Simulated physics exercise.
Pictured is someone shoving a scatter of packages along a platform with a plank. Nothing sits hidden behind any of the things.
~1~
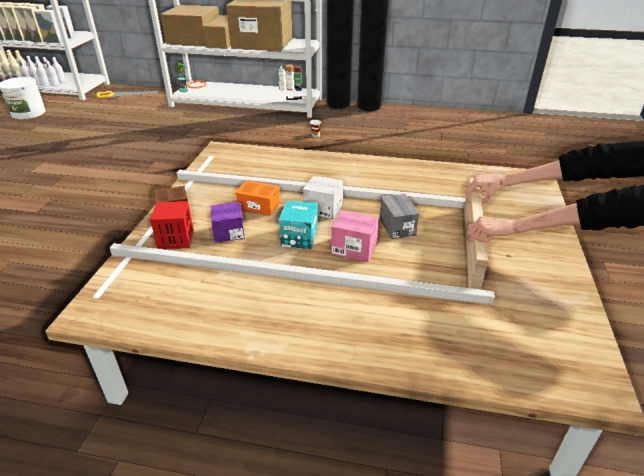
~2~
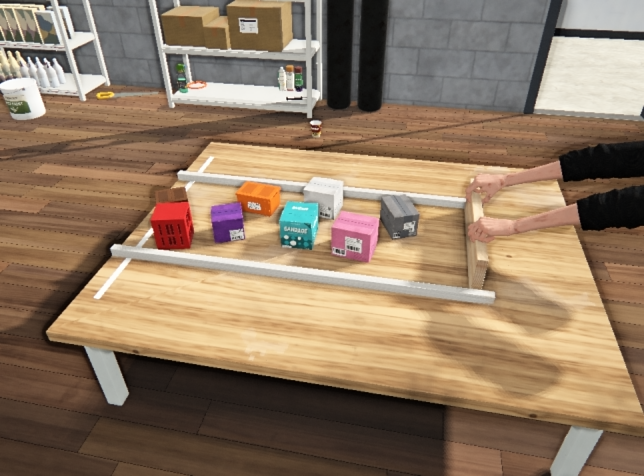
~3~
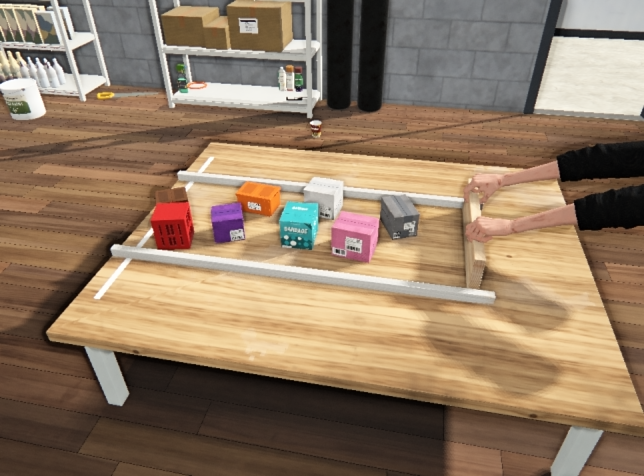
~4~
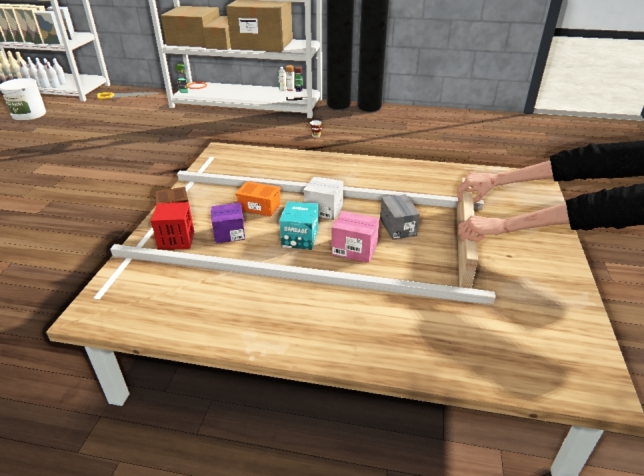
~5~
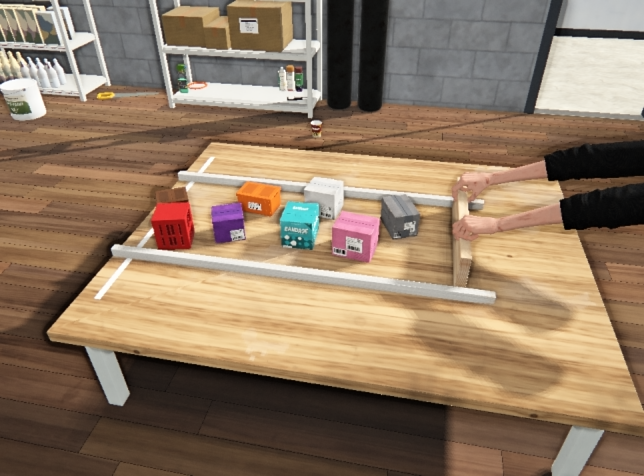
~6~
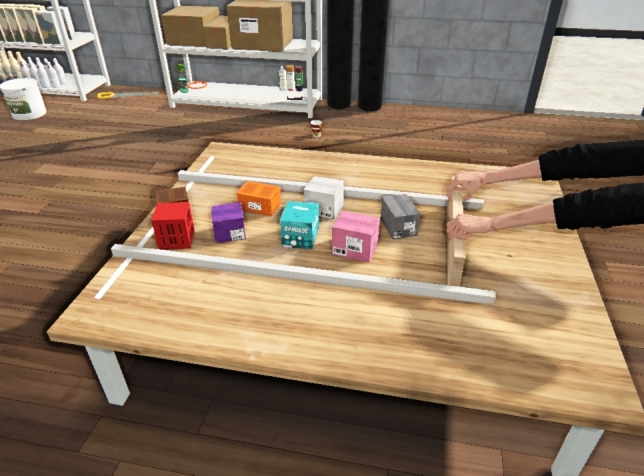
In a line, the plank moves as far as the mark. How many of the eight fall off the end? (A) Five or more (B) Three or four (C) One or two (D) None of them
Five or more (A).
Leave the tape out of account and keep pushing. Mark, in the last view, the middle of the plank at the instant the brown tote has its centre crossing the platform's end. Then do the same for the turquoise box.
The middle is at (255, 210) when it's the brown tote, and at (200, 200) when it's the turquoise box.
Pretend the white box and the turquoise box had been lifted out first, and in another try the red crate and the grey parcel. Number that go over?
That makes 4 fallen, then 5 fallen in the other try.
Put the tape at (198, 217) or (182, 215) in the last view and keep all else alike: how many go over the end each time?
Counts per try: 3 and 5.
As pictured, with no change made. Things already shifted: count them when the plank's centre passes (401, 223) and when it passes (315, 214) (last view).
Answer - first 1, then 6.
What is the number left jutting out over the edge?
The number overhanging is 2.
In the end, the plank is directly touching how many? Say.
Looks like 2 of them, all told.
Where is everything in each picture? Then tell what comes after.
The first frame shows brown tote (173, 205); red crate (173, 225); purple parcel (227, 222); plank (474, 231); tape (165, 213).
The second frame shows red crate (173, 226); plank (475, 232).
The third frame shows purple parcel (228, 223); pink parcel (355, 237).
The fourth frame shows brown tote (173, 206); white box (324, 198).
The fifth frame shows red crate (174, 226); grey parcel (399, 216).
The sixth frame shows brown tote (174, 205); red crate (174, 226); purple parcel (228, 223); plank (455, 229); tape (166, 214).
Soon after, none off yet; brown tote at rest near (174, 205); red crate at rest near (174, 226); purple parcel at rest near (228, 223).
Then, none off yet; brown tote moved about its own width near (152, 200); red crate moved about its own width near (147, 227); purple parcel moved well along near (173, 213).
At rest, the number that fall off is five or more; fallen, pink parcel, white box, turquoise box, orange tote, purple parcel and brown tote.
